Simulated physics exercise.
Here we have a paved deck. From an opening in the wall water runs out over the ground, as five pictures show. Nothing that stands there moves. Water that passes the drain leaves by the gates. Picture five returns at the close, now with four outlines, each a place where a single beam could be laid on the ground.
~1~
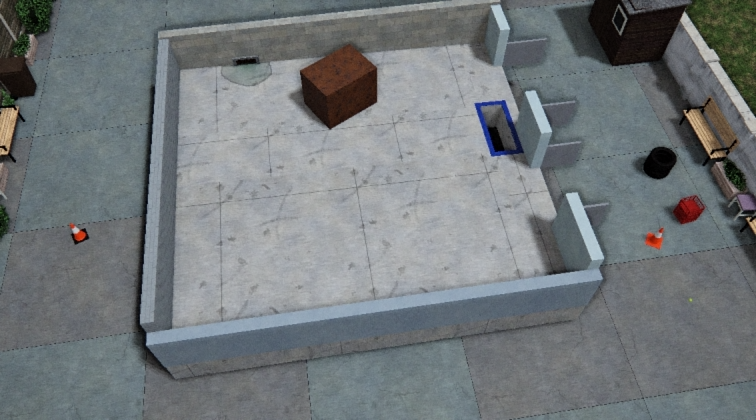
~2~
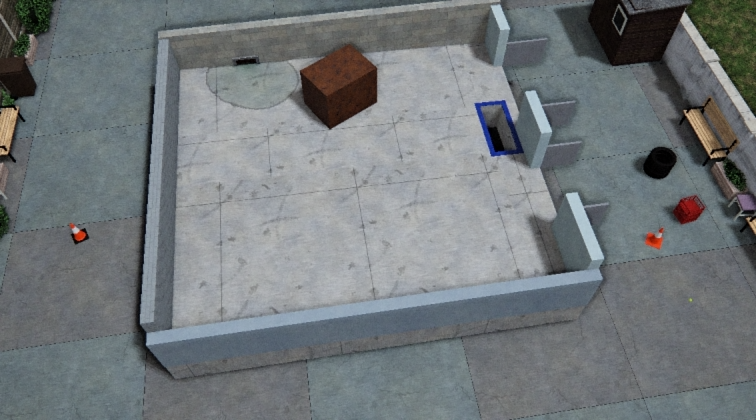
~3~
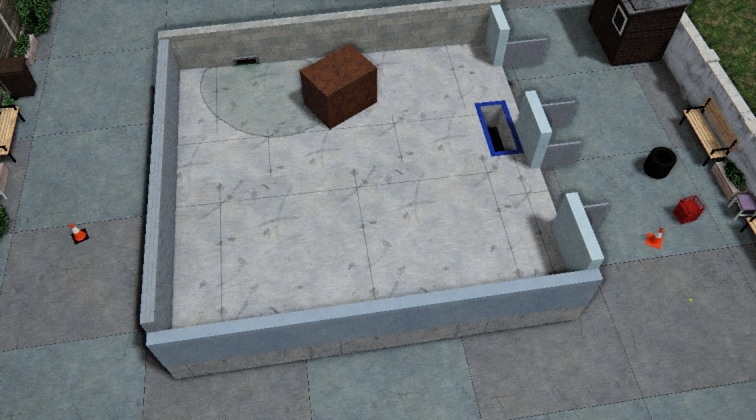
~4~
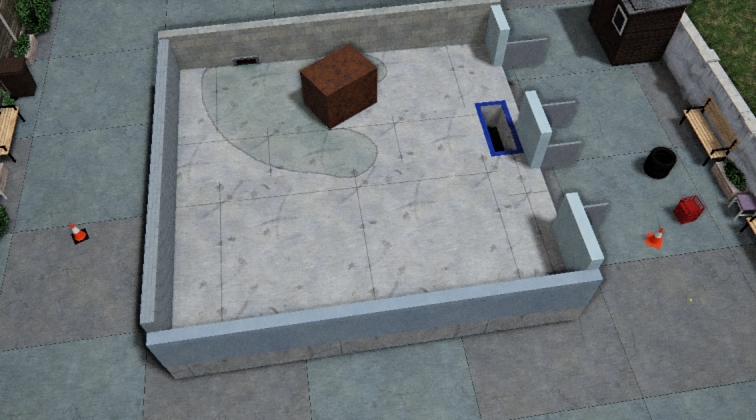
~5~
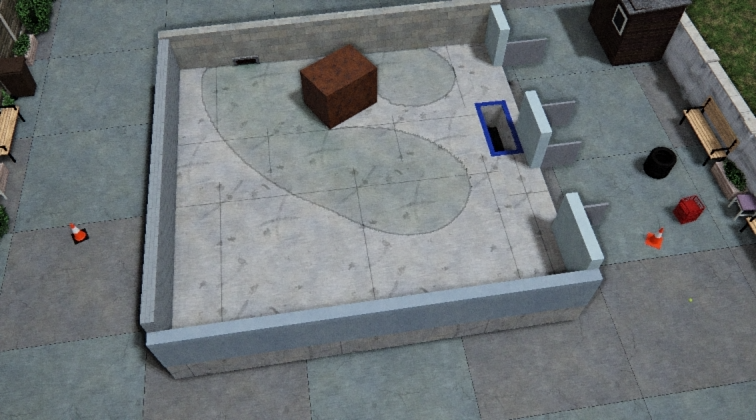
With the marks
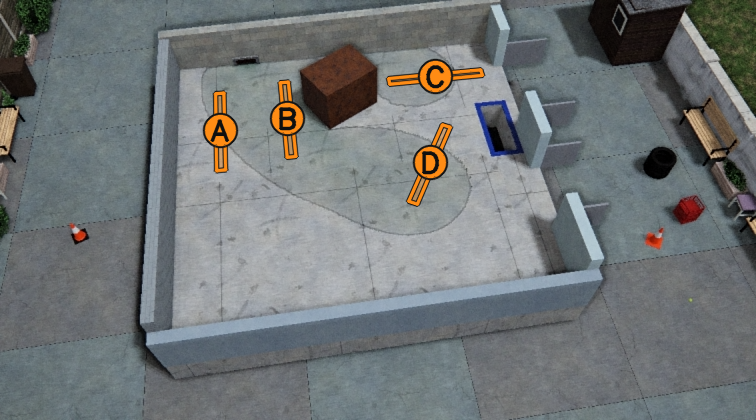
Walled paved deck with a brown block, shallow water spreading from the upper left corner, passing around the block across the floor.
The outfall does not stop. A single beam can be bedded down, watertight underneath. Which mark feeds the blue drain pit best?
Use spot D.
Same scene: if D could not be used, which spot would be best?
The answer is A.
In orange, A from (221, 170) to (219, 93); B from (291, 156) to (284, 82); C from (389, 81) to (481, 72); D from (413, 202) to (446, 126).
Choosing A, about 15 % of the stream goes into the blue drain pit, about 80 % out by the gates.
Choosing B, about 11 % of the stream goes into the blue drain pit, about 86 % out by the gates.
Choosing C, about 6 % of the stream goes into the blue drain pit, about 91 % out by the gates.
Choosing D, about 31 % of the stream goes into the blue drain pit, about 66 % out by the gates.
